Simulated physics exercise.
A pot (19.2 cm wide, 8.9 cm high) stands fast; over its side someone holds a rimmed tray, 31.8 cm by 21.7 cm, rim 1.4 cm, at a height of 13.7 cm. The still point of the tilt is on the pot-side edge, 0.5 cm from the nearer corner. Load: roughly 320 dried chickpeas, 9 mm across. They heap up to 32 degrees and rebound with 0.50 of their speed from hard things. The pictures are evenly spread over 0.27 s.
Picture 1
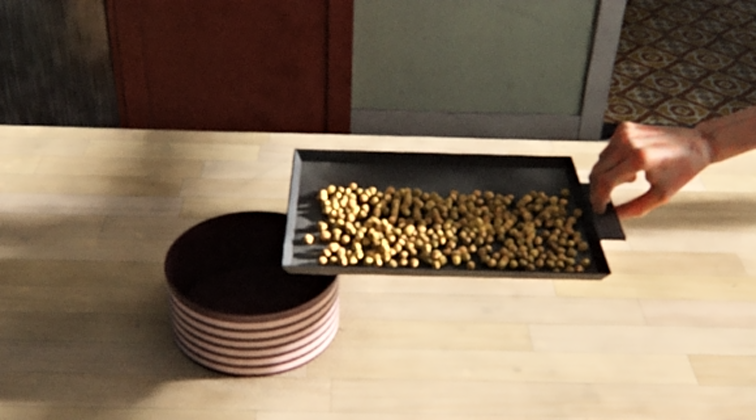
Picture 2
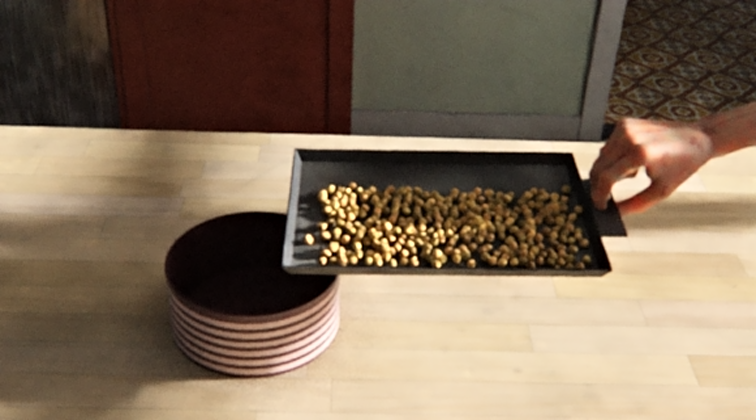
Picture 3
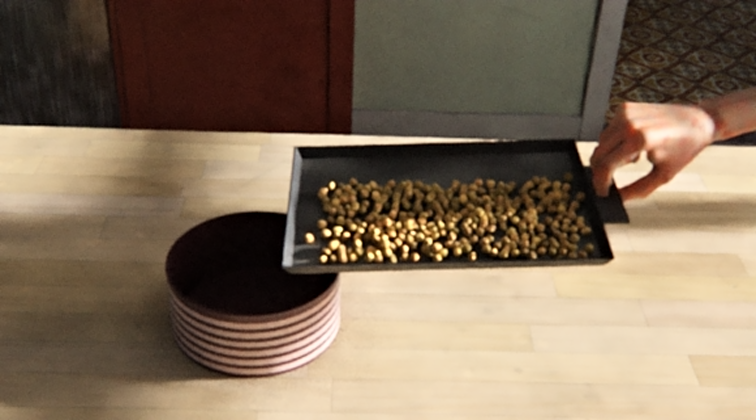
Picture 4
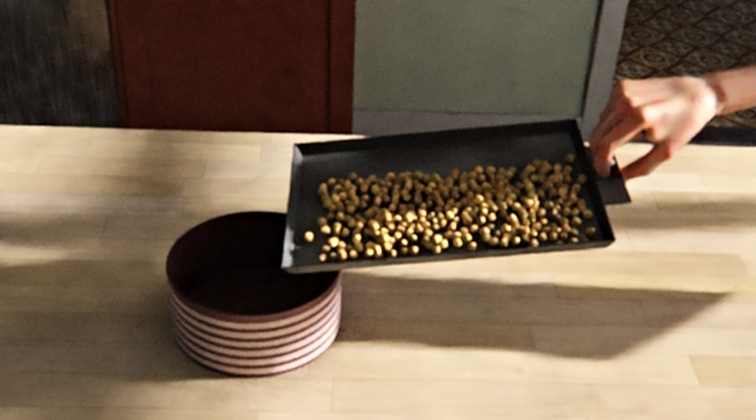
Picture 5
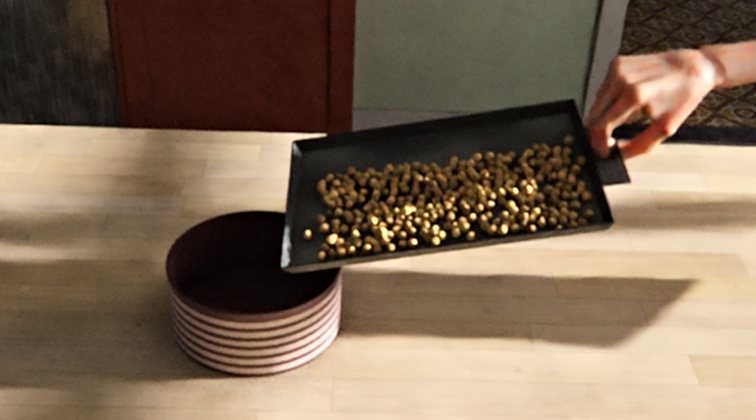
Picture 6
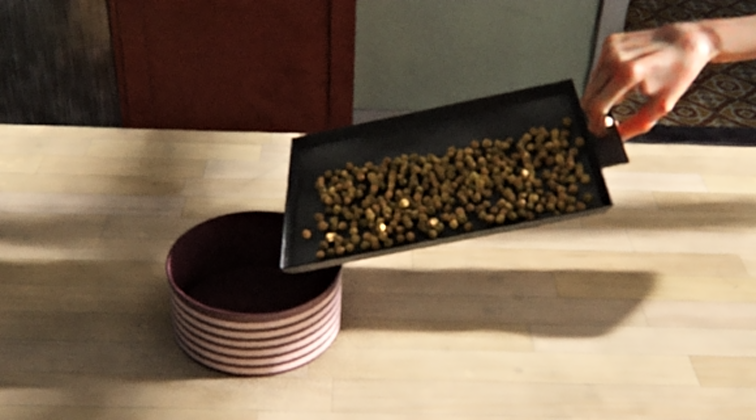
On a pale wooden tabletop, a hand gripped a dark tray of chickpeas beside a striped round pot, then slowly raised the tray's right end while the left edge stayed at the pot's rim.
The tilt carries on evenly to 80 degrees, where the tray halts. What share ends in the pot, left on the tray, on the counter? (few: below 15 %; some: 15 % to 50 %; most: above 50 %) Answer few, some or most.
Pot: Most, tray: Few, counter: Some.
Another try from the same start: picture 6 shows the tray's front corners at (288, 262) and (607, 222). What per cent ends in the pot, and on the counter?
Pot 70, counter 30.
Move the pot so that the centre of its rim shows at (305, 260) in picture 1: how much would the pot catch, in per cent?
About 45 per cent.
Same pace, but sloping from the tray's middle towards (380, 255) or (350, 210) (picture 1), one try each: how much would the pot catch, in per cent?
Some 10 and 80 per cent.
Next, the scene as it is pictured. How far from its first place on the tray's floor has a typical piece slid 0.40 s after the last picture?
Some 10 cm.
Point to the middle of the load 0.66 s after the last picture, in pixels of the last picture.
At about (256, 256).
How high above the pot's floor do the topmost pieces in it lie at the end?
About 2.5 cm.
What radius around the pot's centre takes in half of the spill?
Roughly 16 cm.
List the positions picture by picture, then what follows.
Tray tilt 0 degrees, front corners at (290, 261) and (603, 269); middle of the pieces at (447, 227); pot at (253, 259), in the first frame.
Tray tilt 1 degrees, front corners at (290, 262) and (604, 266); middle of the pieces at (447, 225), in the second frame.
Tray tilt 4 degrees, front corners at (290, 262) and (606, 254), lowest corner left front; middle of the pieces at (448, 219), in the third frame.
Tray tilt 8 degrees, front corners at (289, 262) and (607, 236), lowest corner left front; middle of the pieces at (448, 209), in the fourth frame.
Tray tilt 12 degrees, front corners at (288, 262) and (606, 218), lowest corner left front; middle of the pieces at (446, 198), in the fifth frame.
Tray tilt 17 degrees, front corners at (287, 263) and (604, 201), lowest corner left front; middle of the pieces at (444, 189); pot at (255, 259), in the sixth frame.
Then, 0.40 s after the last picture, tilt 47 degrees; the tray holds 100 %, the pot 0 %.
Then, 0.66 s after the last picture, tilt 68 degrees; the tray holds 45 %, the pot 25 %.
Then, 1.03 s after the last picture, tilt 80 degrees; the tray holds 0 %, the pot 65 %.
In the end, pot 65 %, tray 0 %, counter 35 %.
